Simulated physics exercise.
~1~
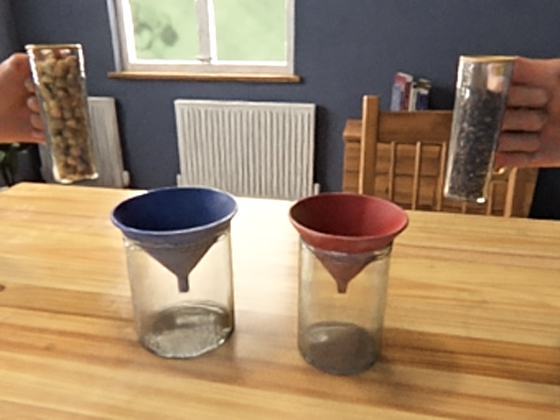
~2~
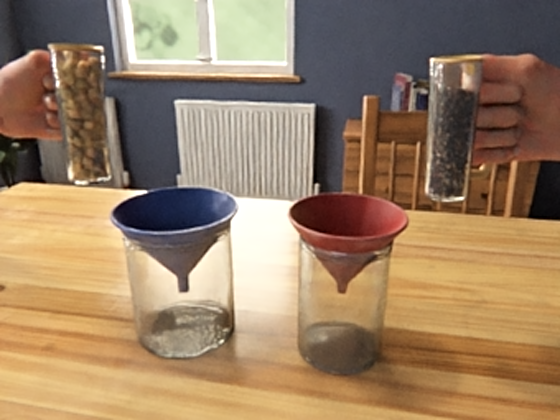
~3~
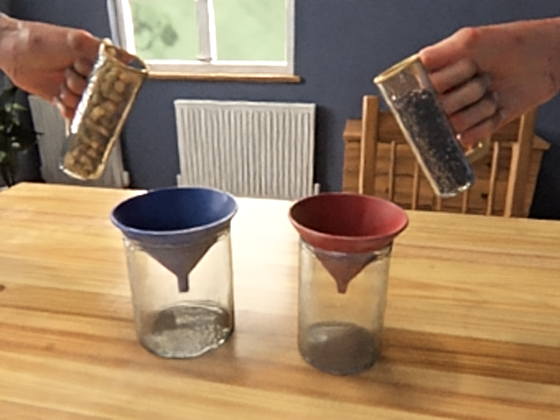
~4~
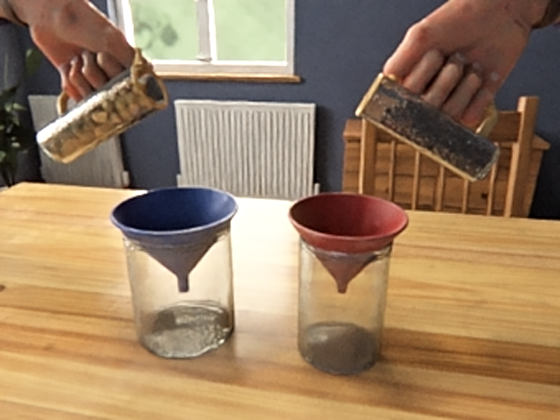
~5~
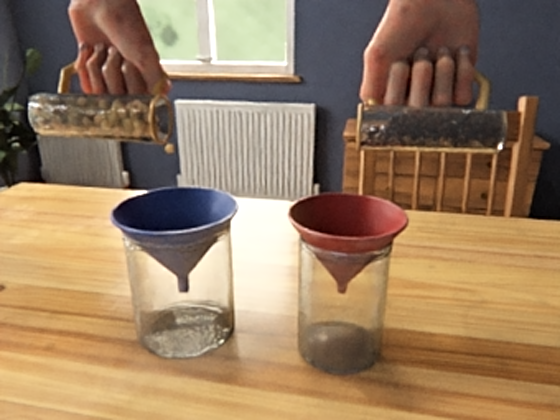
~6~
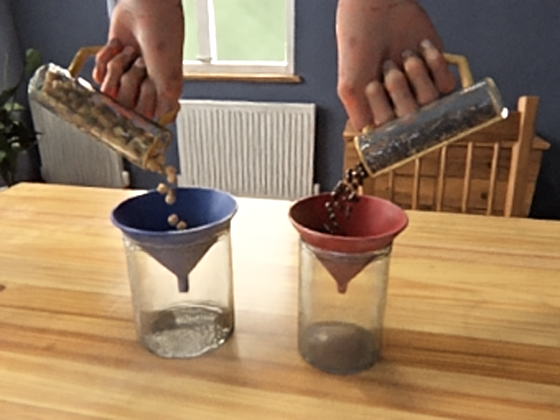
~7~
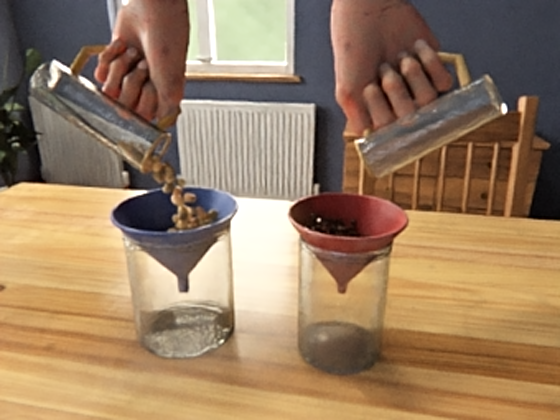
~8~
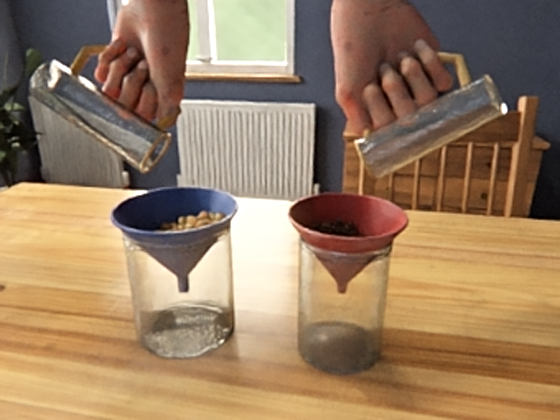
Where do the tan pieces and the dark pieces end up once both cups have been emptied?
Both loads stay held up in their funnels, the tan pieces in the blue one on the left and the dark pieces in the red one on the right, with none down in the jars.
